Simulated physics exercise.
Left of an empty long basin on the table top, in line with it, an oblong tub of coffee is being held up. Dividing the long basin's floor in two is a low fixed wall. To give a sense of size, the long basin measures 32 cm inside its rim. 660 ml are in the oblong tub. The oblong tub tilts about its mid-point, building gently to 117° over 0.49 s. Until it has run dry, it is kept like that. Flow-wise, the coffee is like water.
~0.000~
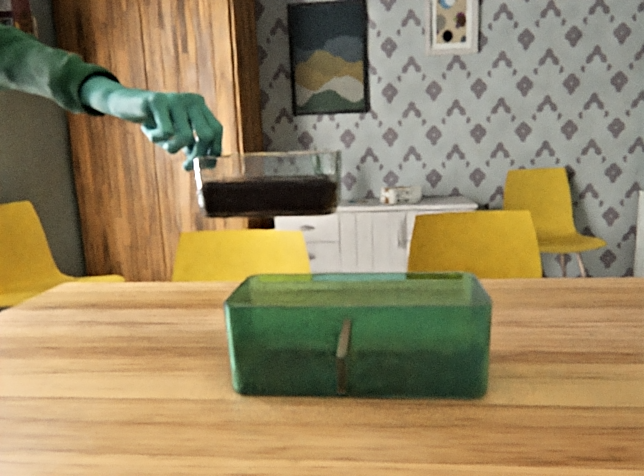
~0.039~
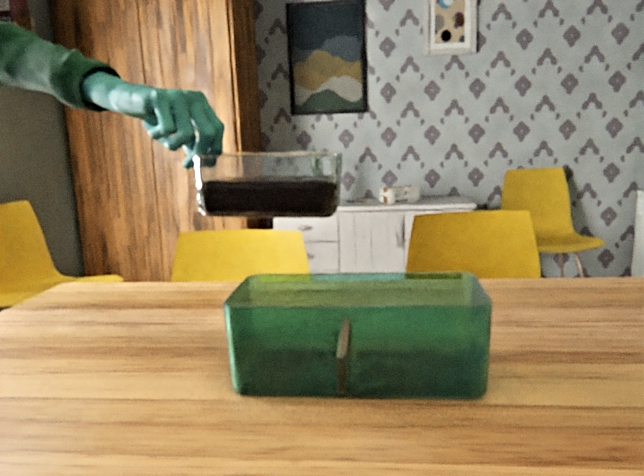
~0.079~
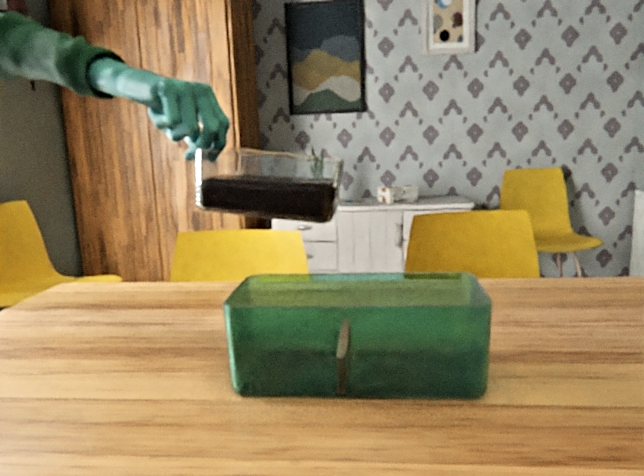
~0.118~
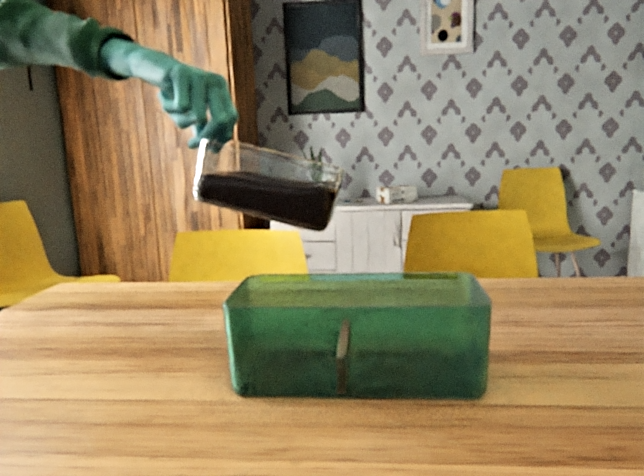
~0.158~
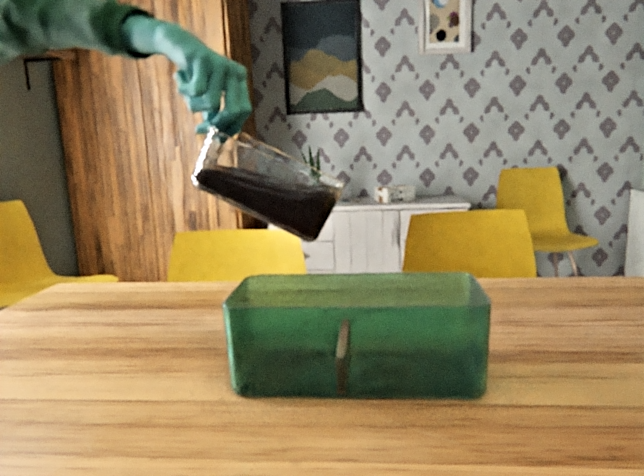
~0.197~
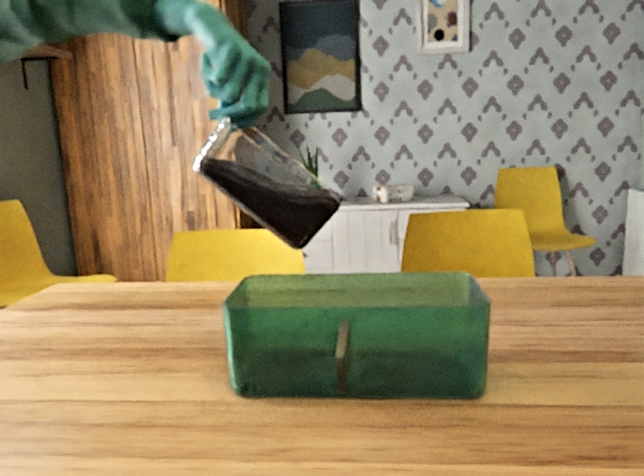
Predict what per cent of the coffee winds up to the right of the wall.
Roughly 68 per cent is past the wall.
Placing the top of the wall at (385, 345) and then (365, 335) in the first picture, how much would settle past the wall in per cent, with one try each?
The first gives near 15 per cent and the second near 45 per cent.
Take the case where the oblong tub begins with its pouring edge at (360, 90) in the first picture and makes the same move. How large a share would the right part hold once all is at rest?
Then I'd expect something near 75 per cent.
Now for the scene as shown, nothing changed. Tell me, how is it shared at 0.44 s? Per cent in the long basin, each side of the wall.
Left roughly 5, right roughly 56.
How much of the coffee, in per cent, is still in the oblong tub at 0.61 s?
2 %.
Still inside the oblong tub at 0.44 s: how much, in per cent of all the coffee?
Roughly 12 percent.
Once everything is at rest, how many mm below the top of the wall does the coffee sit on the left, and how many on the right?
Noted: Left near 38 mm, right near 30 mm.
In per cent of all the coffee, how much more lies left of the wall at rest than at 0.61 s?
Around 16 per cent.
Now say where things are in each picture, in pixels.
Tilt 0°; pouring edge (338, 153); surface from (210, 181) to (337, 177); the long basin's rim runs from (237, 290) to (482, 288); the wall's top is at (345, 337), in the first picture.
Tilt 2°; pouring edge (339, 156); surface from (209, 181) to (338, 178), in the second picture.
Tilt 7°; pouring edge (341, 163); surface from (209, 178) to (338, 181), in the third picture.
Tilt 16°; pouring edge (343, 174); surface from (208, 175) to (338, 185), in the fourth picture.
Tilt 28°; pouring edge (343, 189); surface from (206, 169) to (339, 189), in the fifth picture.
Tilt 41°; pouring edge (339, 205); surface from (208, 159) to (333, 193); 2 per cent is over the edge, in the sixth picture.
By 0.44 s the tilt is 113° and 12 per cent is still to pour, 5 is left of the wall and 56 right of it.
By 0.61 s the tilt is 117° and 2 per cent is still to pour, 13 is left of the wall and 70 right of it.
By 0.79 s the tilt is 117° and 0 per cent is still to pour, 24 is left of the wall and 63 right of it.
By 0.99 s the tilt is 117° and 0 per cent is still to pour, 27 is left of the wall and 70 right of it.
At rest 29 per cent lies left of the wall, 68 right of it and 3 outside.
